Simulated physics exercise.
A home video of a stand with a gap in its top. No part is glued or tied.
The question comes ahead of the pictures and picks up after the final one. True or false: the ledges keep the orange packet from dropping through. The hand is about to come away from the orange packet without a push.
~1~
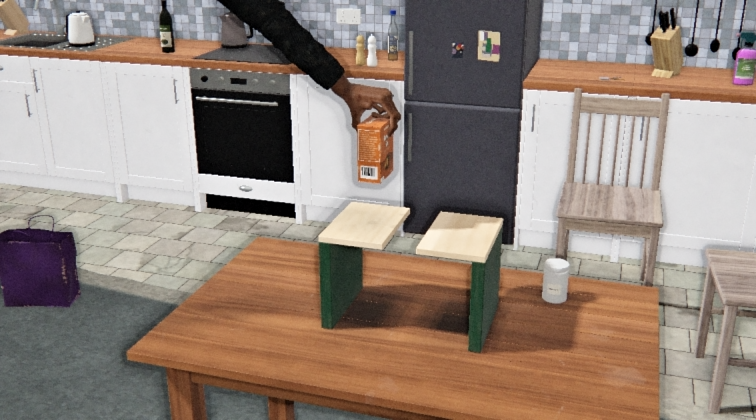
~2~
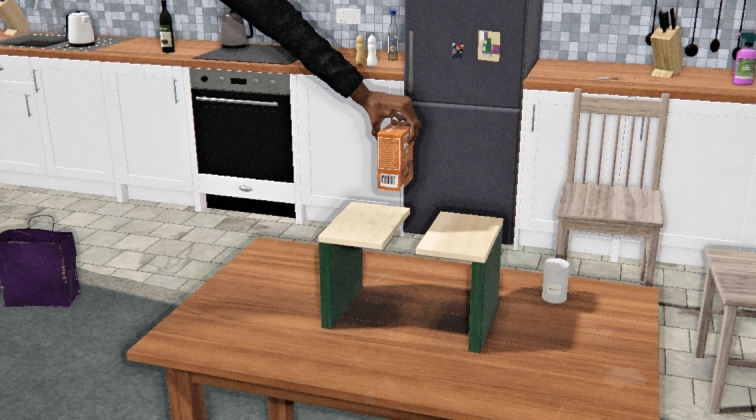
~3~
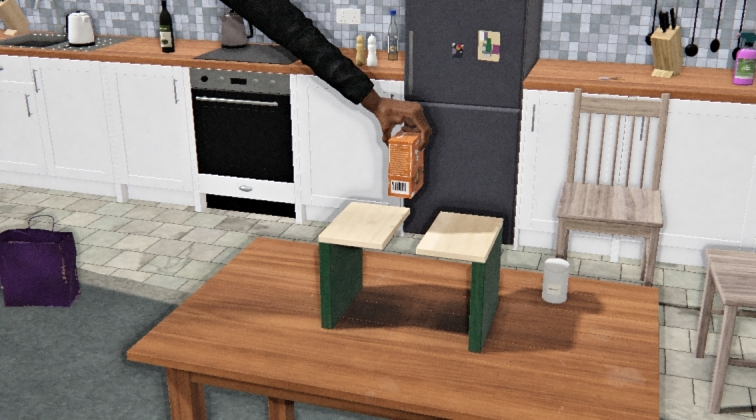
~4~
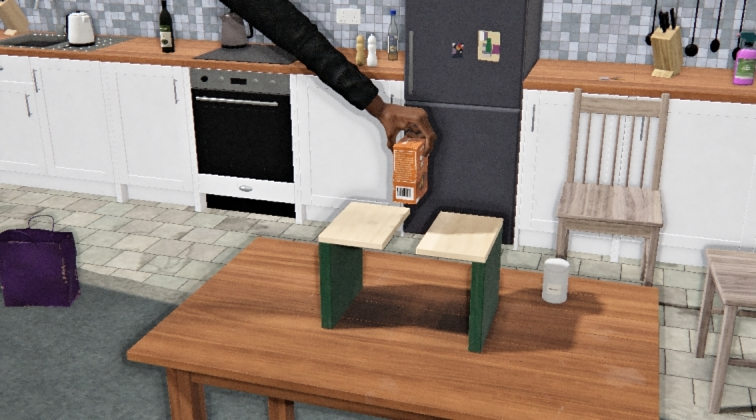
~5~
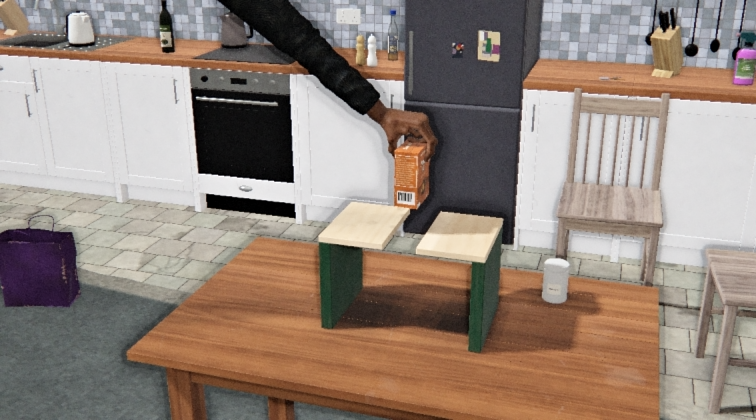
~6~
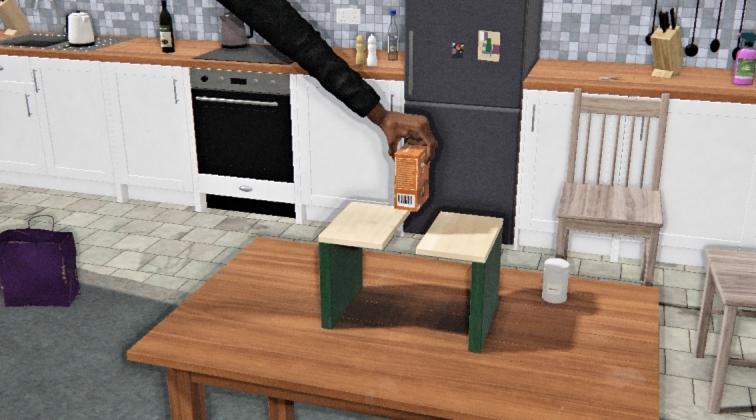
False.
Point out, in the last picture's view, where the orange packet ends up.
End position, last frame: About (411, 293).
Then, 0.20 s after the last picture, orange packet slid a little near (412, 195).
Then, 0.30 s after the last picture, orange packet slid well along near (411, 251).
Then, 0.40 s after the last picture, orange packet slid well along near (411, 287).
At rest, moved from the start, orange packet; white jar in place. Seen from the same camera at the end, orange packet near (411, 293). The packet drops through.
